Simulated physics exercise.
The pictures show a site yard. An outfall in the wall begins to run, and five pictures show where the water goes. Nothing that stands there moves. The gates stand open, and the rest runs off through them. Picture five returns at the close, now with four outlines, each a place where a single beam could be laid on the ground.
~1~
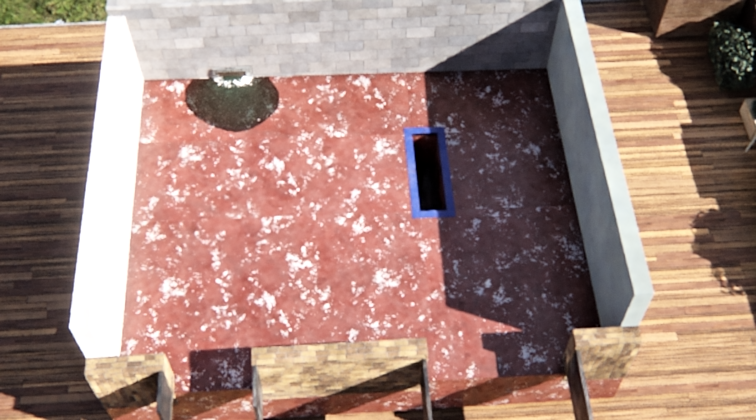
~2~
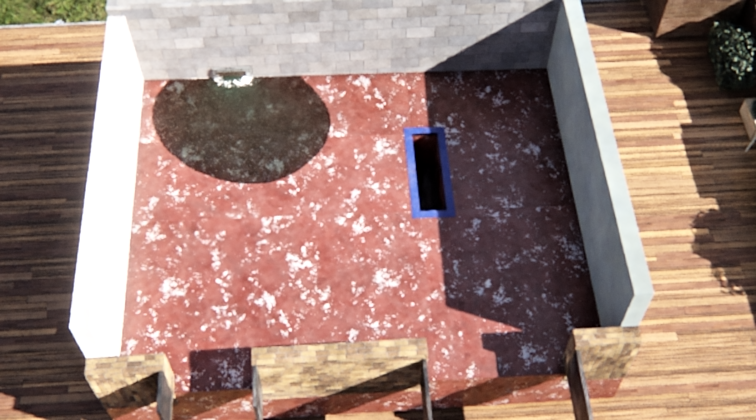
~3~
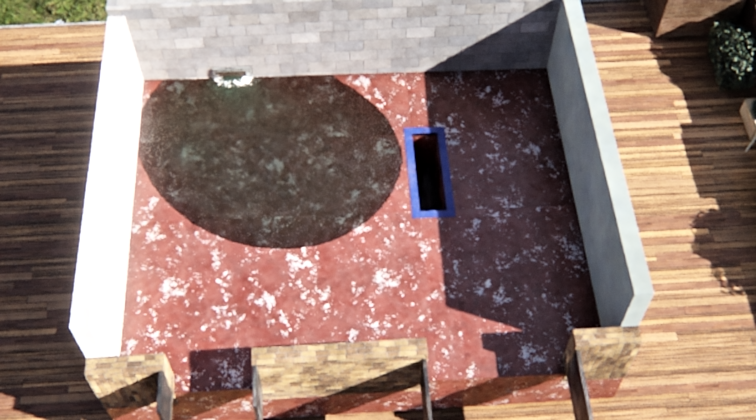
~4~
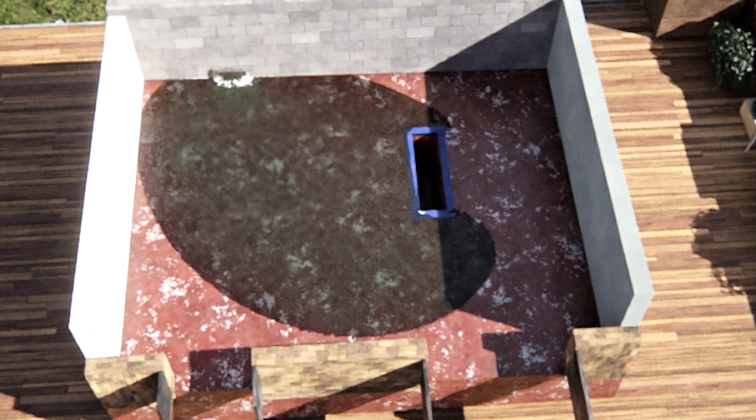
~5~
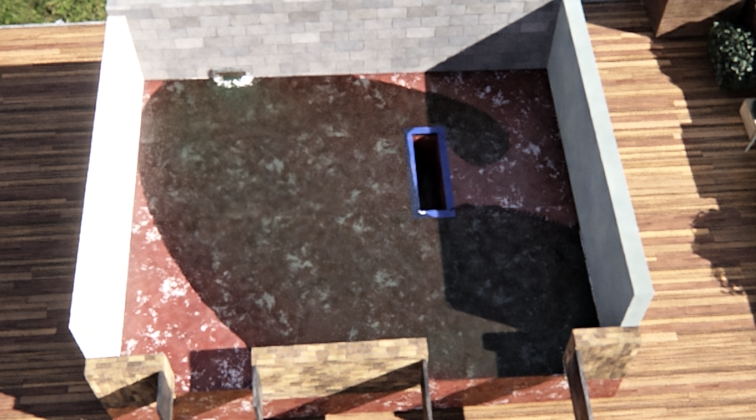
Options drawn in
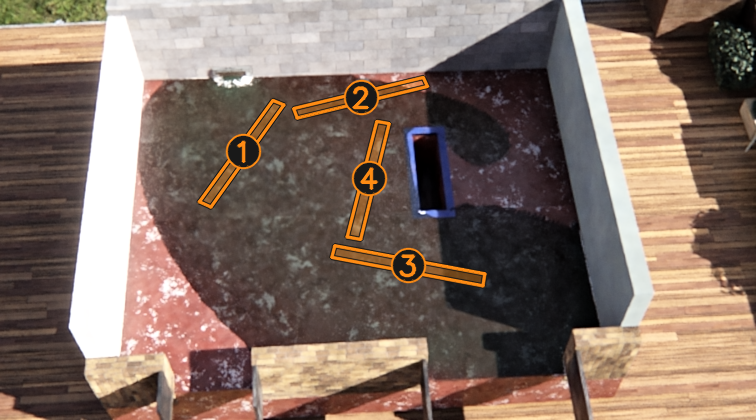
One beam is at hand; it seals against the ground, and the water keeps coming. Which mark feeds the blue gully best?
I would pick position 3.
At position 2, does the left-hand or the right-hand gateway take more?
The right gate.
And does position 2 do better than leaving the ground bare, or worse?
Position 2 is worse.
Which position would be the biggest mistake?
That would be 4.
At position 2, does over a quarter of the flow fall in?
No.
In orange, 1 from (205, 204) to (278, 102); 2 from (295, 113) to (425, 81); 3 from (333, 251) to (483, 279); 4 from (353, 238) to (383, 122).
For position 1, about 12 % of the stream goes into the blue gully, about 86 % out by the gates.
For position 2, about 18 % of the stream goes into the blue gully, about 81 % out by the gates.
For position 3, about 27 % of the stream goes into the blue gully, about 71 % out by the gates.
For position 4, next to none of the stream goes into the blue gully, about 97 % out by the gates.
